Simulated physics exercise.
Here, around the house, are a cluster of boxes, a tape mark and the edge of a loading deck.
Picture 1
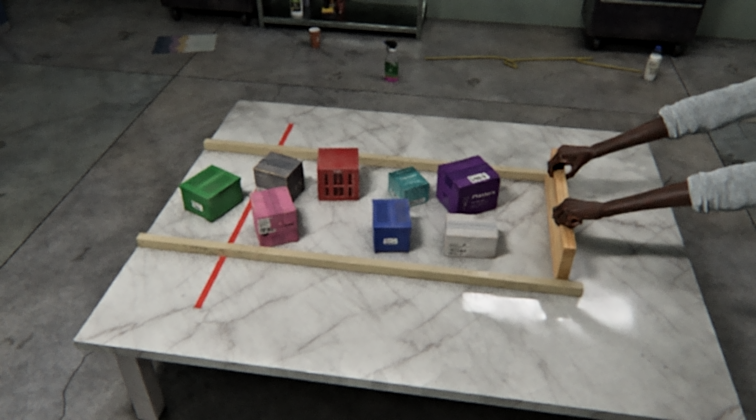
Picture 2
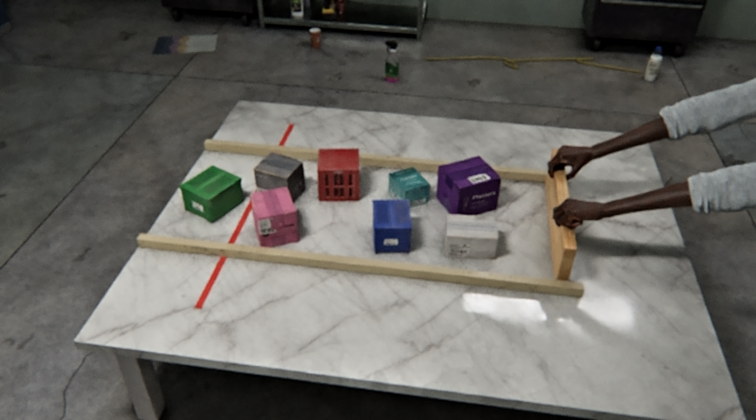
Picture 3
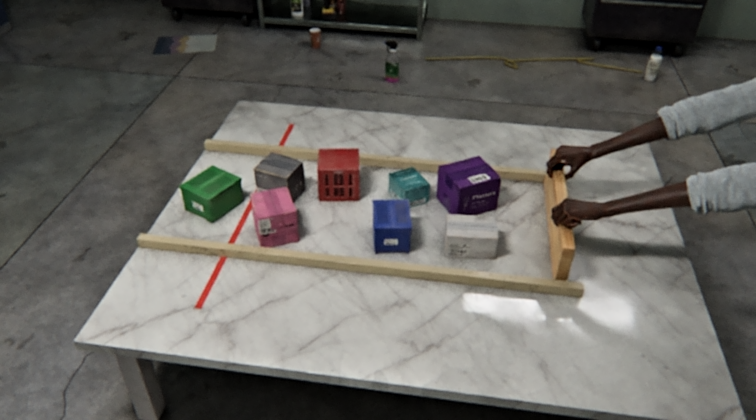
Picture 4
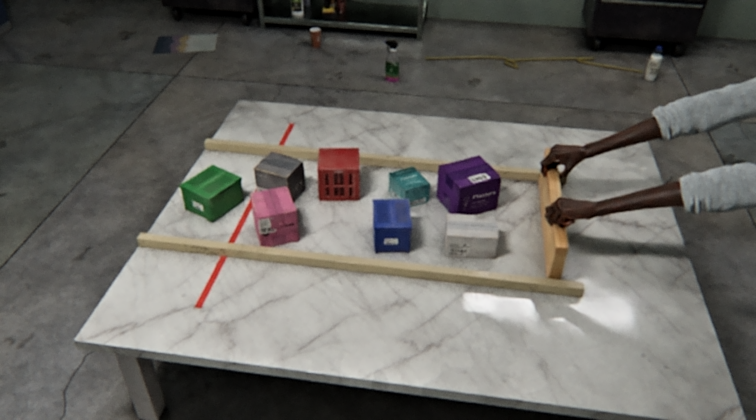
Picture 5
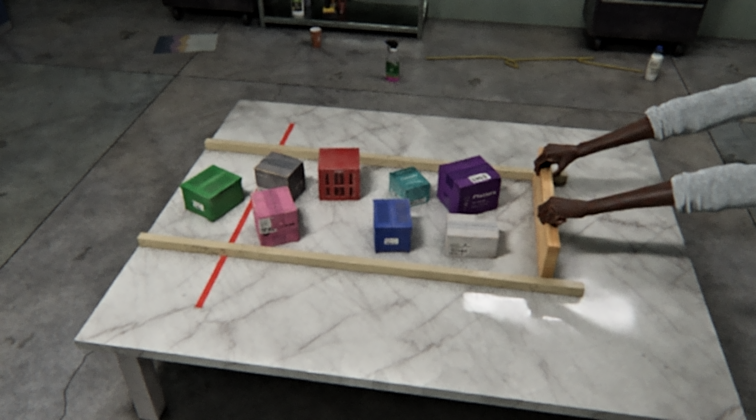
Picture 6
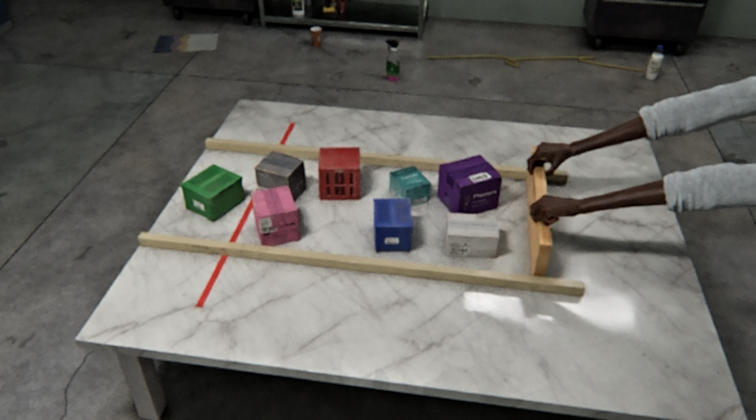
Two dark-skinned hands in pale grey sleeves grip an upright wooden plank at the right of a white marble-patterned table, seen from above in a concrete-floored room. Between two wooden rails sit green, grey, pink, red, blue, turquoise, purple and white boxes, with red tape crossing the table at left. The hands barely move the plank at first, then slide it slightly left, while the boxes and camera stay still.
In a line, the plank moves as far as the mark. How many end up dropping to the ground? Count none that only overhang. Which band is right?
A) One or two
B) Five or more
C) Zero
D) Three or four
Option D: Three or four.
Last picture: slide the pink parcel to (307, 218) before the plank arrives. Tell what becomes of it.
In that case it ends up off.
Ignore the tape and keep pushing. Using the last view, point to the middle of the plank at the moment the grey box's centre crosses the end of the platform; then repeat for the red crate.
When the grey box crosses, the middle is near (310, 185); when the red crate crosses, near (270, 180).
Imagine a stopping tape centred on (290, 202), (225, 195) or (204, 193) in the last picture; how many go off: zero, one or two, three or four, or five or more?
In the order of the places given: Either one or two; five or over; five or over.
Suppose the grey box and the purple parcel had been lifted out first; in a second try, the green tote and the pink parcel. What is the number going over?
Counts - first: 2, second: 2.
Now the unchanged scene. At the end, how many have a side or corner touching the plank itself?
Number: 2.
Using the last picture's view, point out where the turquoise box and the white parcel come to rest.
Around (205, 169) and around (219, 208).
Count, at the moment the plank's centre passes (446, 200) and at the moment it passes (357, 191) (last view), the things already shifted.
The counts are 4 and 8.
A little later, none off yet; green tote at rest near (214, 193); grey box at rest near (281, 178); pink parcel at rest near (275, 216).
Next, none off yet; green tote shifted a little near (198, 199); grey box shifted well along near (218, 171); pink parcel shifted about its own width near (234, 212).
When it is over, the number that fall off is three or four; down, red crate, pink parcel, grey box and green tote.
